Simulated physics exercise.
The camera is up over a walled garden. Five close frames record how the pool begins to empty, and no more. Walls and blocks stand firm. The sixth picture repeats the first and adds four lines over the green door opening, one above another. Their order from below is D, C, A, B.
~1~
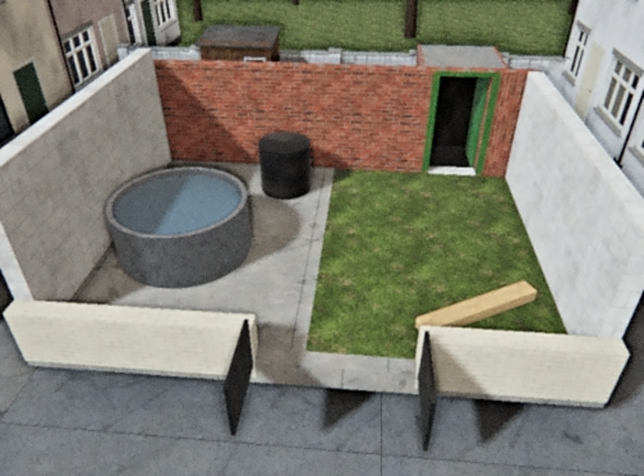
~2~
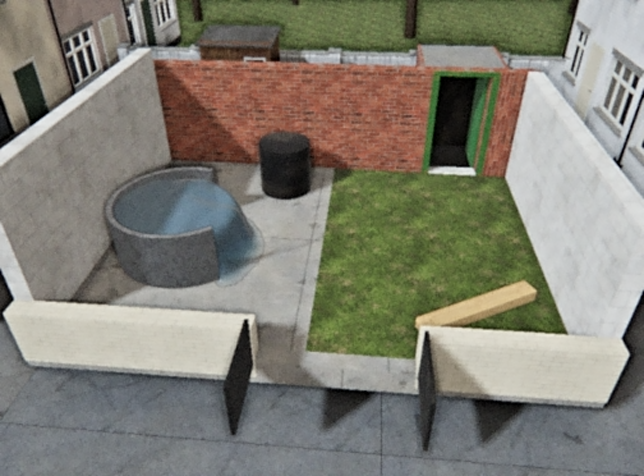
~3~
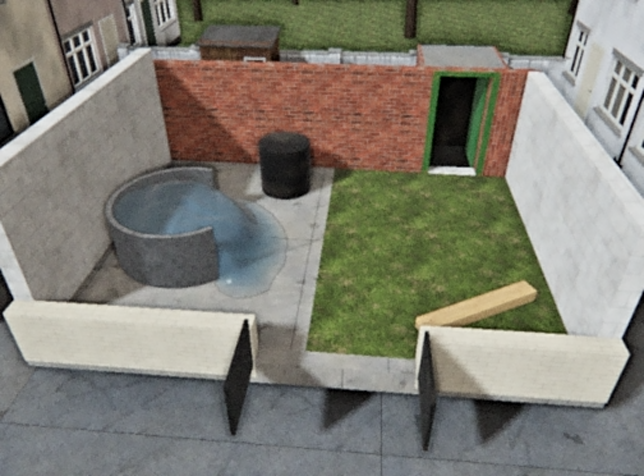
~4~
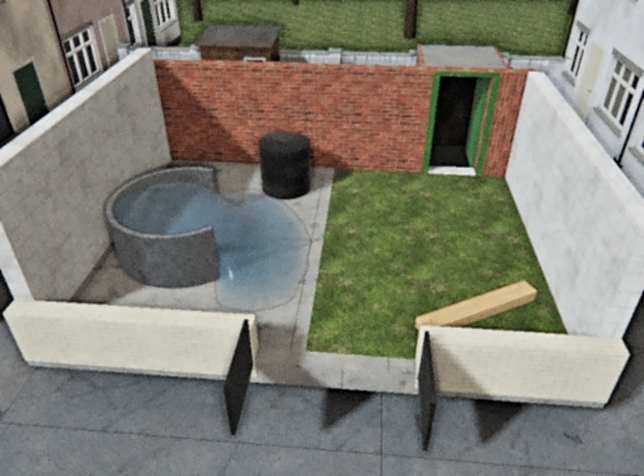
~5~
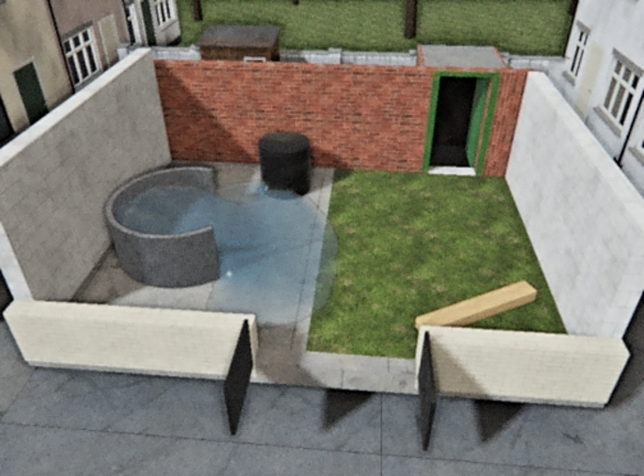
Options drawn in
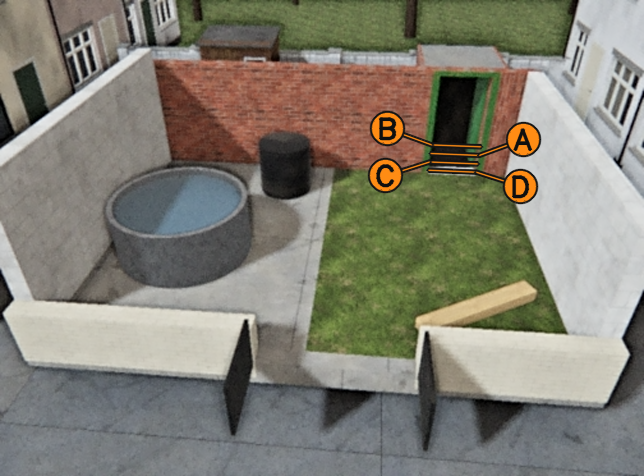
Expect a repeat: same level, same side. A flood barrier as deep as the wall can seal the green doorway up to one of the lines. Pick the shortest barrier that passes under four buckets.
C will do.
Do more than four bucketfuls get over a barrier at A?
No, not at all.
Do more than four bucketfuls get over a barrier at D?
Yes.
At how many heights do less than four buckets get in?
Three.
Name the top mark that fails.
D.
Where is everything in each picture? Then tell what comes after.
Water in the pool at rest, its middle at (179, 204); foot of the green doorway at (451, 174); open gate at (337, 317).
Water covers 2 % of the ground and shows as far out as (221, 281).
Water covers 6 % of the ground and shows as far out as (263, 284).
Water covers 11 % of the ground and shows as far out as (276, 300).
Water covers 18 % of the ground and shows as far out as (258, 184).
On the marked copy, A at (454, 154); B at (456, 145); C at (453, 162); D at (452, 171); from the bottom up D, C, A, B.
Choosing A, nothing gets over.
Choosing B, nothing gets over.
Choosing C, nothing gets over.
Choosing D, about 10 bucketfuls get in.
